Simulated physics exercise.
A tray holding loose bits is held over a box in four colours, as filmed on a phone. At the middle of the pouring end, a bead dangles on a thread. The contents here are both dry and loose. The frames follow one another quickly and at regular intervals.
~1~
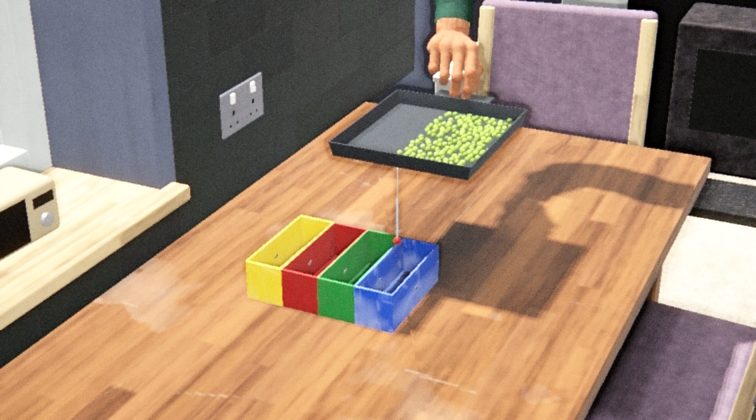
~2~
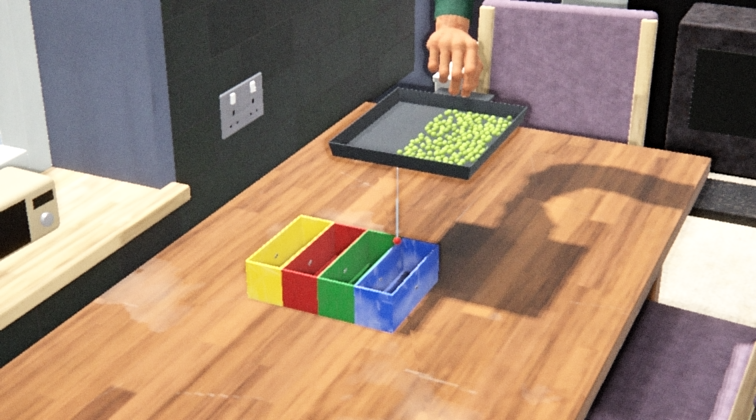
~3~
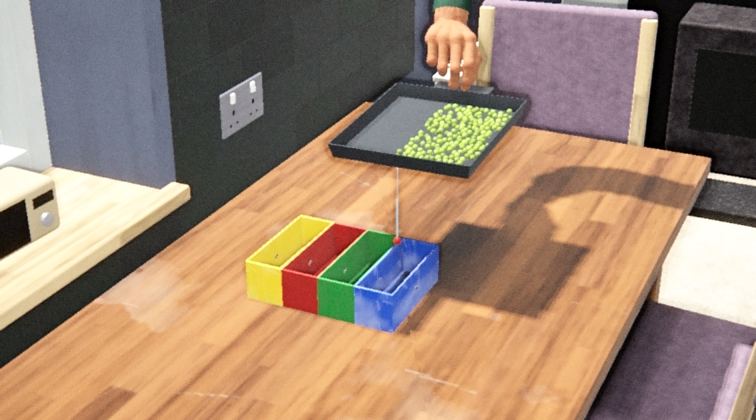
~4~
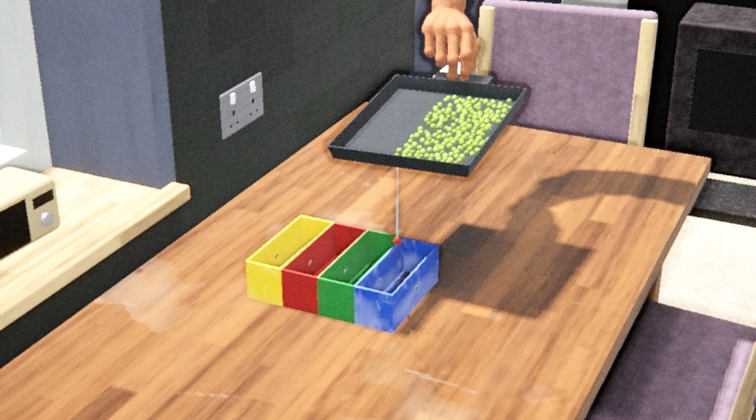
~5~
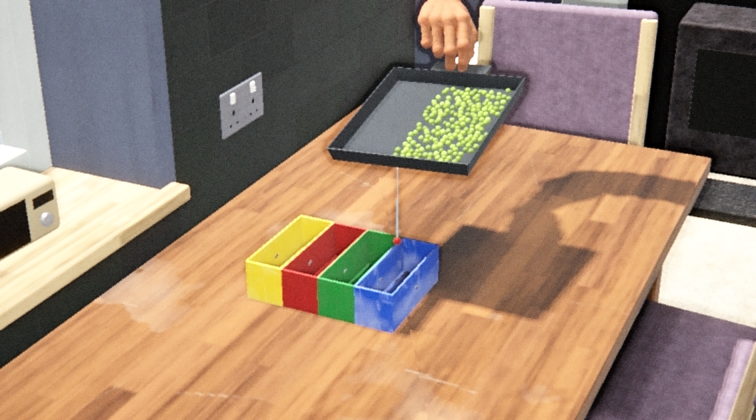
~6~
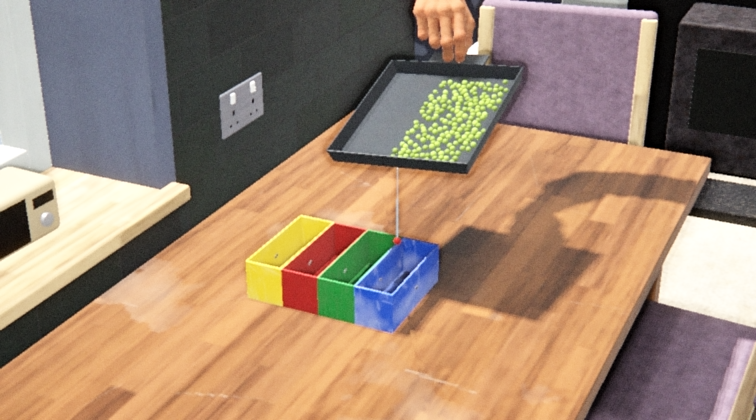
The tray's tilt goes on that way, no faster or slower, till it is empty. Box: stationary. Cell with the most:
Red.
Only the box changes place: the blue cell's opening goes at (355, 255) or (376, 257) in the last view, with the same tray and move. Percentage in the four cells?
First 90 %, then 100 %.
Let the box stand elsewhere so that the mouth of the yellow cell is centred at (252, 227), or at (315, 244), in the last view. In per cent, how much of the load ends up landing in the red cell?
Roughly 0 per cent, and 50 per cent.
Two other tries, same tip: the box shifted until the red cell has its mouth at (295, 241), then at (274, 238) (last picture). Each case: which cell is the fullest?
It would be the cell in green the first time and the blue cell the second time.
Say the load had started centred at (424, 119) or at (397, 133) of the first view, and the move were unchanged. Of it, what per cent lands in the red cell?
In order, about 80 and 80 in a hundred.
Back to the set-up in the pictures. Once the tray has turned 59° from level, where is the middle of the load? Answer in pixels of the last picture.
The middle of the pieces lands at roughly (379, 157).
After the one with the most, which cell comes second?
I'd say the green cell.
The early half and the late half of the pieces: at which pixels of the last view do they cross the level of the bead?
Around (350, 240) first; around (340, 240) second.
Soon after the last picture, tray tipped steeply; nearly all on the tray; a stray few in the red cell; a stray few in the yellow cell; a stray few falling or outside the box.
A little later, tray tipped right over; about two thirds on the tray; a small part in the red cell; a stray few in the green cell; a stray few in the yellow cell; about a quarter falling or outside the box.
Later still, tray tipped past a quarter turn; about half in the red cell; about a third in the green cell; a small part in the blue cell; a stray few in the yellow cell; a stray few falling or outside the box.
At rest, tray tipped past a quarter turn; about half in the red cell; about a third in the green cell; a small part in the blue cell; a stray few in the yellow cell; a stray few outside the box.
